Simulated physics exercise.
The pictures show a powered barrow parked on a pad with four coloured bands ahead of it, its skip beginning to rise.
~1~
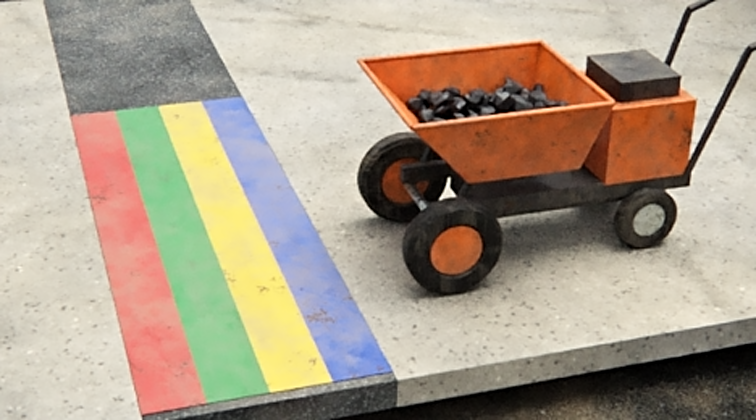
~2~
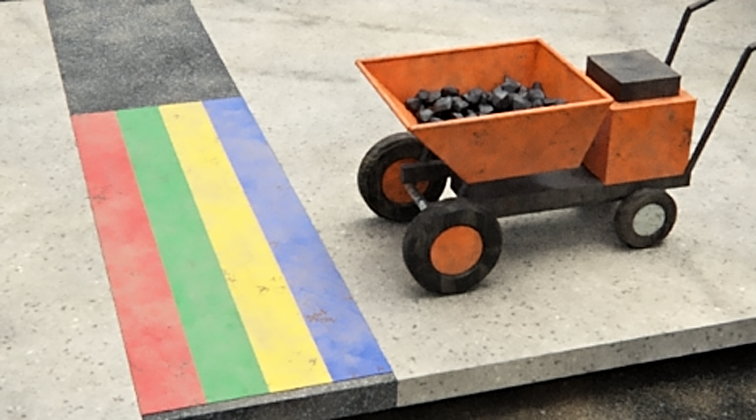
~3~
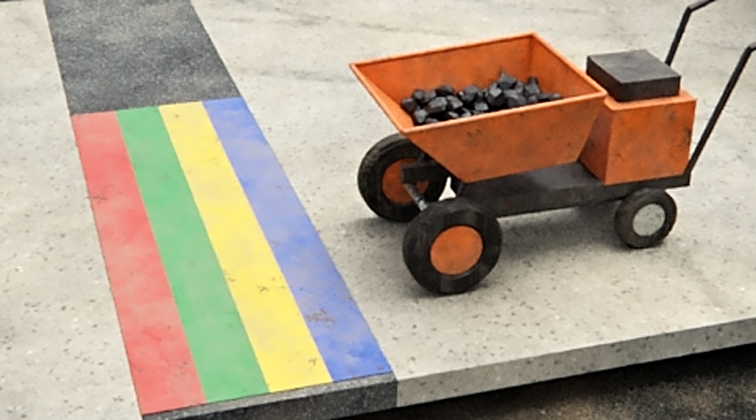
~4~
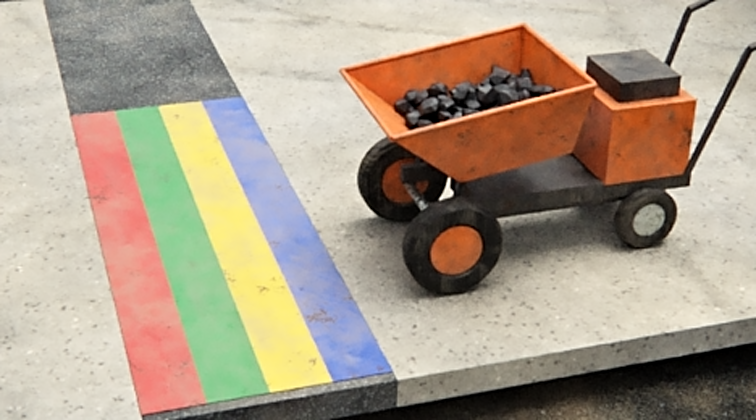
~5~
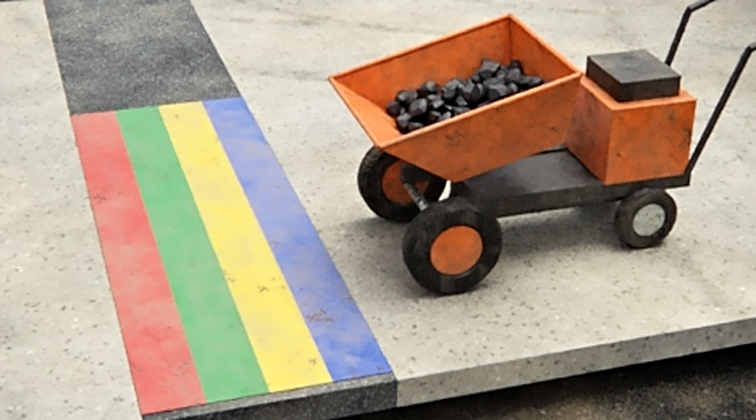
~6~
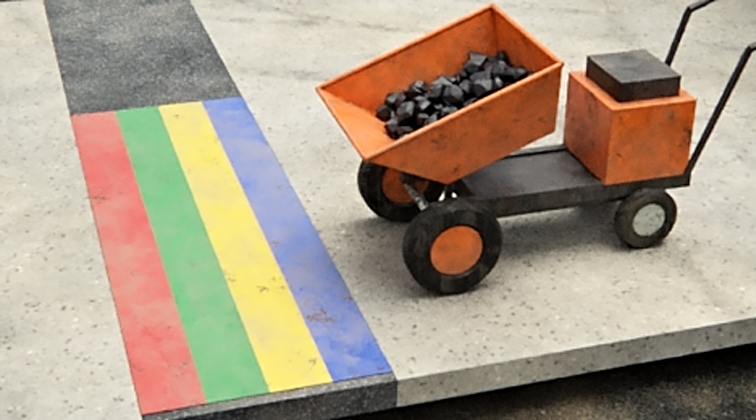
An orange skip loaded with black lumps of coal sits level on a small powered barrow at the right of a pale speckled pad, seen from above at an angle. To its left lie red, green, yellow and blue bands, with a dark strip behind them. The skip tilts forward to the left, slightly then clearly, its rear rising as the coal shifts a little; barrow and camera stay still.
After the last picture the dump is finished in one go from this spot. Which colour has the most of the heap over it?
The yellow strip carries the most.
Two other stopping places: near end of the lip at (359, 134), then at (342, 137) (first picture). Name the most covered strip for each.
First the strip in green, then that green strip.
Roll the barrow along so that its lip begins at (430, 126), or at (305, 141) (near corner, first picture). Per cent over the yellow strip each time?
First some 40, then 0 per cent.
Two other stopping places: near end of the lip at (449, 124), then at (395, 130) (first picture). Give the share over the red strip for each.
First some 0, then 10 per cent.
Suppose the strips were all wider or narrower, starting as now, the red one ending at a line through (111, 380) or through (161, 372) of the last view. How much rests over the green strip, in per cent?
The first gives 30 %, the second 30 %.
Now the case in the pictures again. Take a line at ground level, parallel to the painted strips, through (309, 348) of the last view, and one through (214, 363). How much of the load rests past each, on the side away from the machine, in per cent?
About 80 and 20 per cent.
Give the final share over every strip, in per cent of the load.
Blue strip near 15; yellow strip near 45; green strip near 25; red strip near 10.
Soon, skip tipped steeply; all in the skip.
A while on, skip tipped right over; most in the skip; a stray few over the blue strip; a small part over the yellow strip.
Towards the end, skip tipped right over; a small part in the skip; a small part over the blue strip; about half over the yellow strip; about a quarter over the green strip; a small part over the red strip; a stray few off the paint.
Finally, skip tipped right over; a stray few in the skip; a small part over the blue strip; about half over the yellow strip; about a quarter over the green strip; a small part over the red strip; a stray few off the paint.
